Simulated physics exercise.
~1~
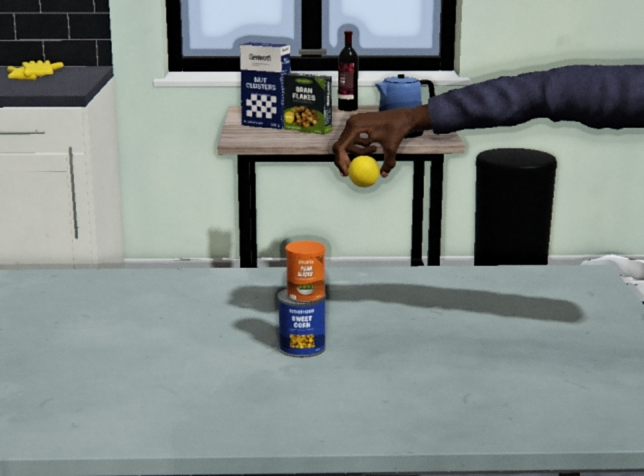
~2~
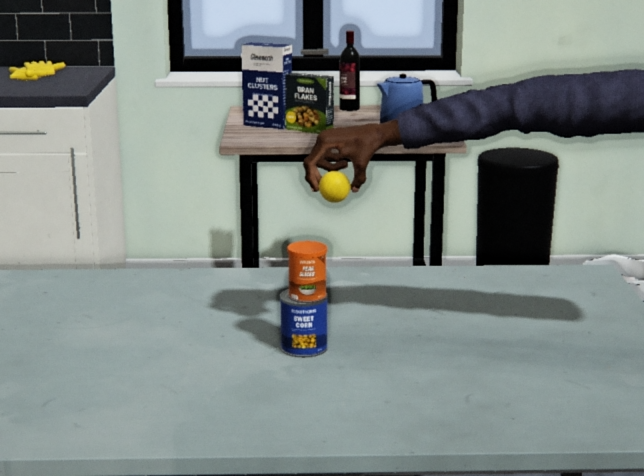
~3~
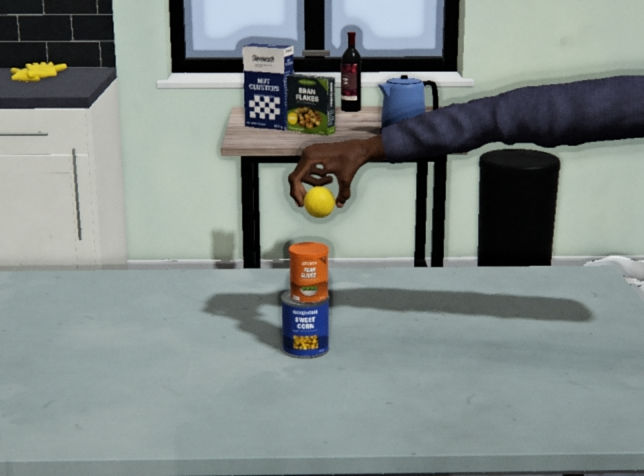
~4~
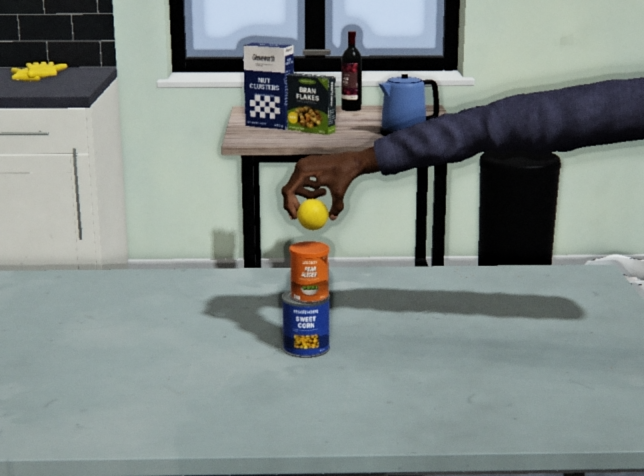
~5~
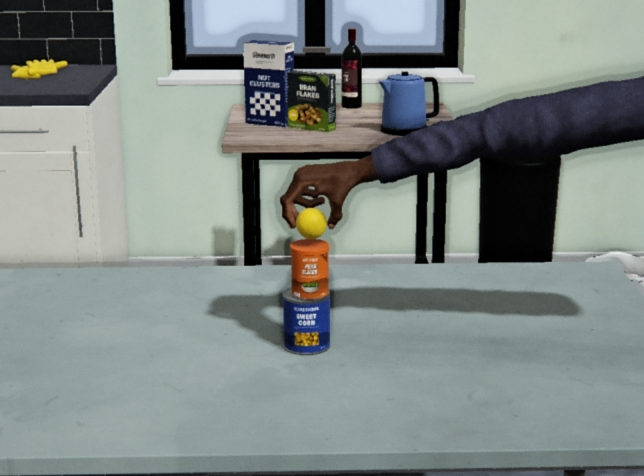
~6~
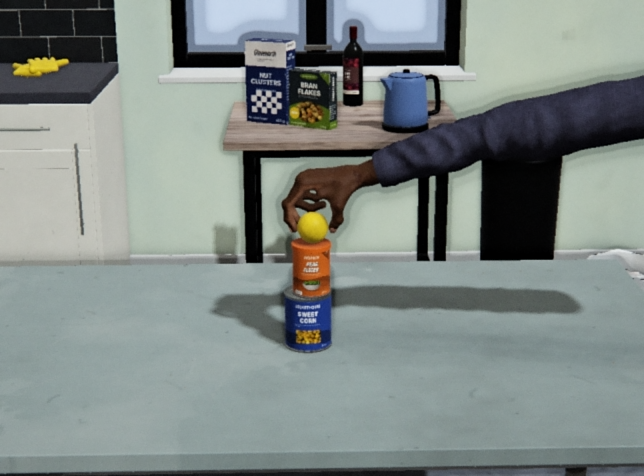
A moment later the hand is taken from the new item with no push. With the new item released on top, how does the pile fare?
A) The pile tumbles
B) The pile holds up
The answer is B.
Then, 0.20 s on from there, no change.
Then, 0.50 s on from there, yellow lemon resting near (313, 228).
In the end, all 3 unmoved. At the end, from the last picture's camera, yellow lemon near (313, 228). The pile keeps its balance.
